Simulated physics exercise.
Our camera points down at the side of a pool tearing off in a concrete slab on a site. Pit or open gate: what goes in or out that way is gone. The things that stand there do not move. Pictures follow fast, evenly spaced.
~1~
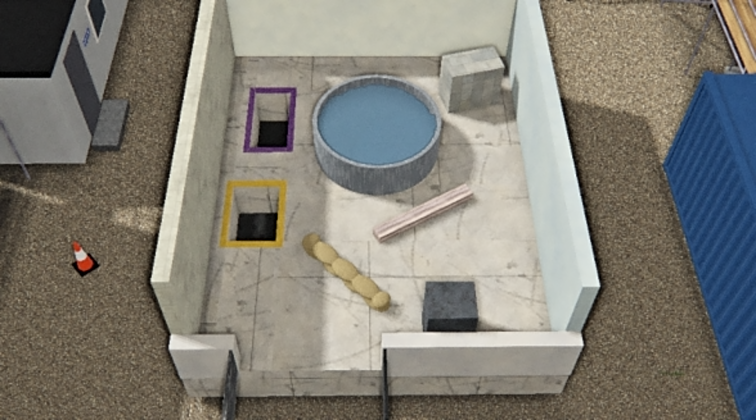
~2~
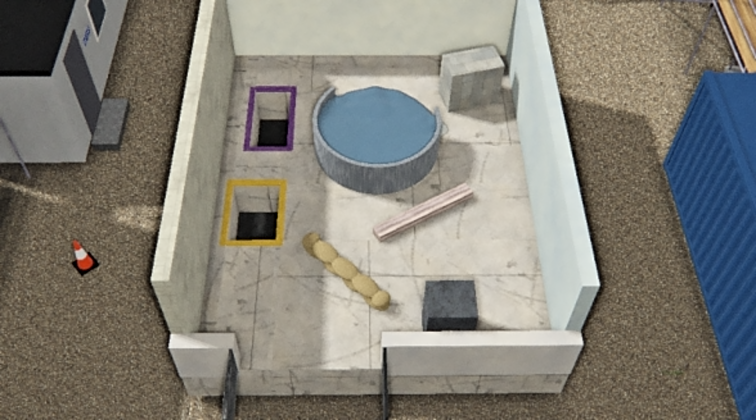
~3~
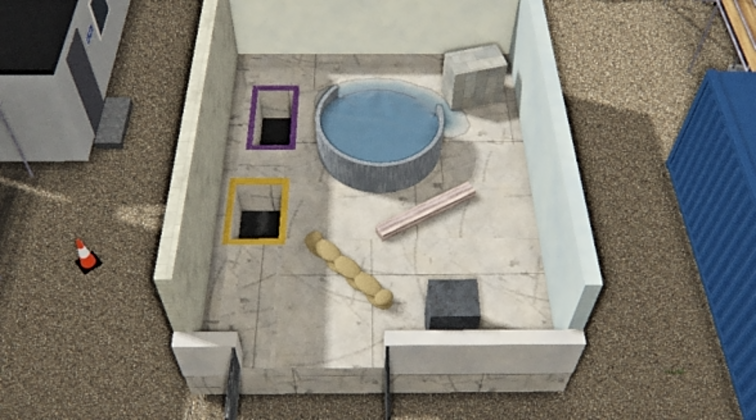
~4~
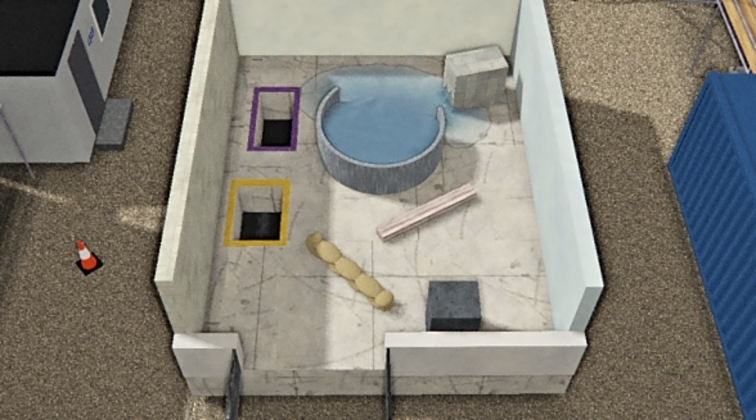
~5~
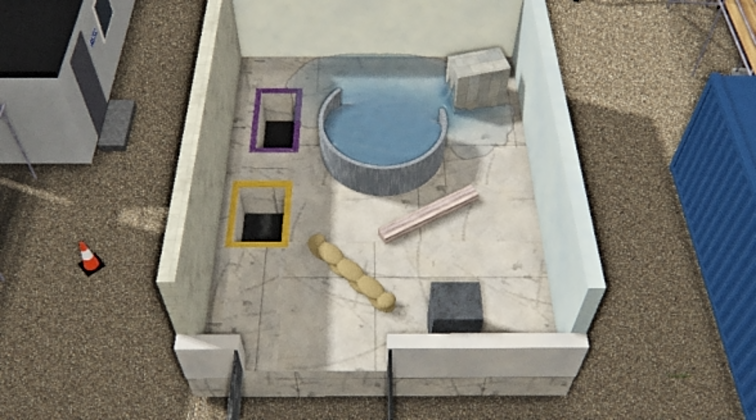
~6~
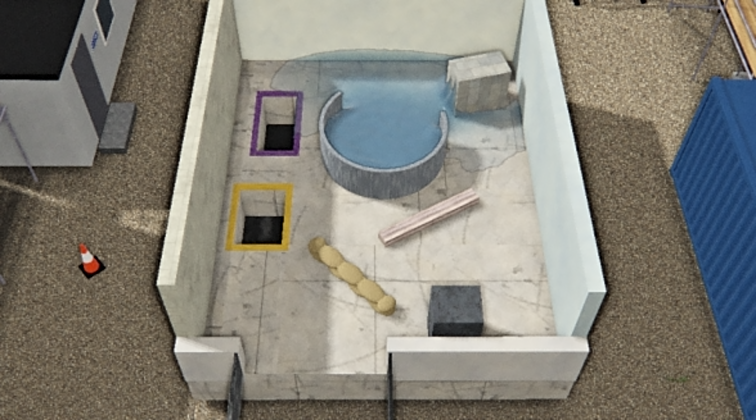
The far side of a round pool opened up on a concrete slab, and water poured out behind it, spreading across the floor by the back wall and around the pale block at right.
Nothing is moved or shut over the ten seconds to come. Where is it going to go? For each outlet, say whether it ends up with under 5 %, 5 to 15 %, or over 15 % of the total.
Outcome: The gate ends up with a tiny portion - beneath five per cent; the yellow pit ends up with a moderate portion - five to fifteen per cent; the purple pit ends up with a large portion - topping fifteen per cent.
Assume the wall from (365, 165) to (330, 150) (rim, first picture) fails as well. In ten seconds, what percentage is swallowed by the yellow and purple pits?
I'd say the yellow pit gets around 30 percent and the purple pit around 0 percent.
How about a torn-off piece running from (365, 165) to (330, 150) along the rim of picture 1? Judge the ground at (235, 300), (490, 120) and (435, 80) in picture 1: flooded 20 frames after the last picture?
Taking them in order, I'd say swamped, not reached and not reached.
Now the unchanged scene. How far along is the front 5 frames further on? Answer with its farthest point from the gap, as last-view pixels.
I'd go with roughly (243, 63).
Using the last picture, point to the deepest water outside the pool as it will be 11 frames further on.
Look close to (511, 64).
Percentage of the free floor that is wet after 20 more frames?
I'd put it at roughly 50 per cent.
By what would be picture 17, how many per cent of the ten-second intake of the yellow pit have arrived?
About 0 %.
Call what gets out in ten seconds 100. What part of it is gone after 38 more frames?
Near 65 in a hundred, I reckon.
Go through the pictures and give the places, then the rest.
The first frame shows still water in the round pool at (377, 122).
In the second frame, water pours out on the round pool's far side and has run to (444, 130).
In the third frame, water pours out on the round pool's far side and has run to (463, 129).
In the fourth frame, water pours out on the round pool's far side and has run to (485, 126).
In the fifth frame, the front is at (510, 114), out from the gap on the round pool's far side.
In the sixth frame, water pours out on the round pool's far side and has run to (292, 61).
A moment on, water covers 25 % of the floor; the gate 0 %, the yellow pit 0 %, the purple pit 1 %.
Next, water covers 35 % of the floor; the gate 0 %, the yellow pit 0 %, the purple pit 1 %.
Then, water covers 50 % of the floor; the gate 0 %, the yellow pit 1 %, the purple pit 8 %.
Later, water covers 65 % of the floor; the gate 0 %, the yellow pit 5 %, the purple pit 23 %.
In the end, water covers 75 % of the floor; the gate 1 %, the yellow pit 8 %, the purple pit 36 %.
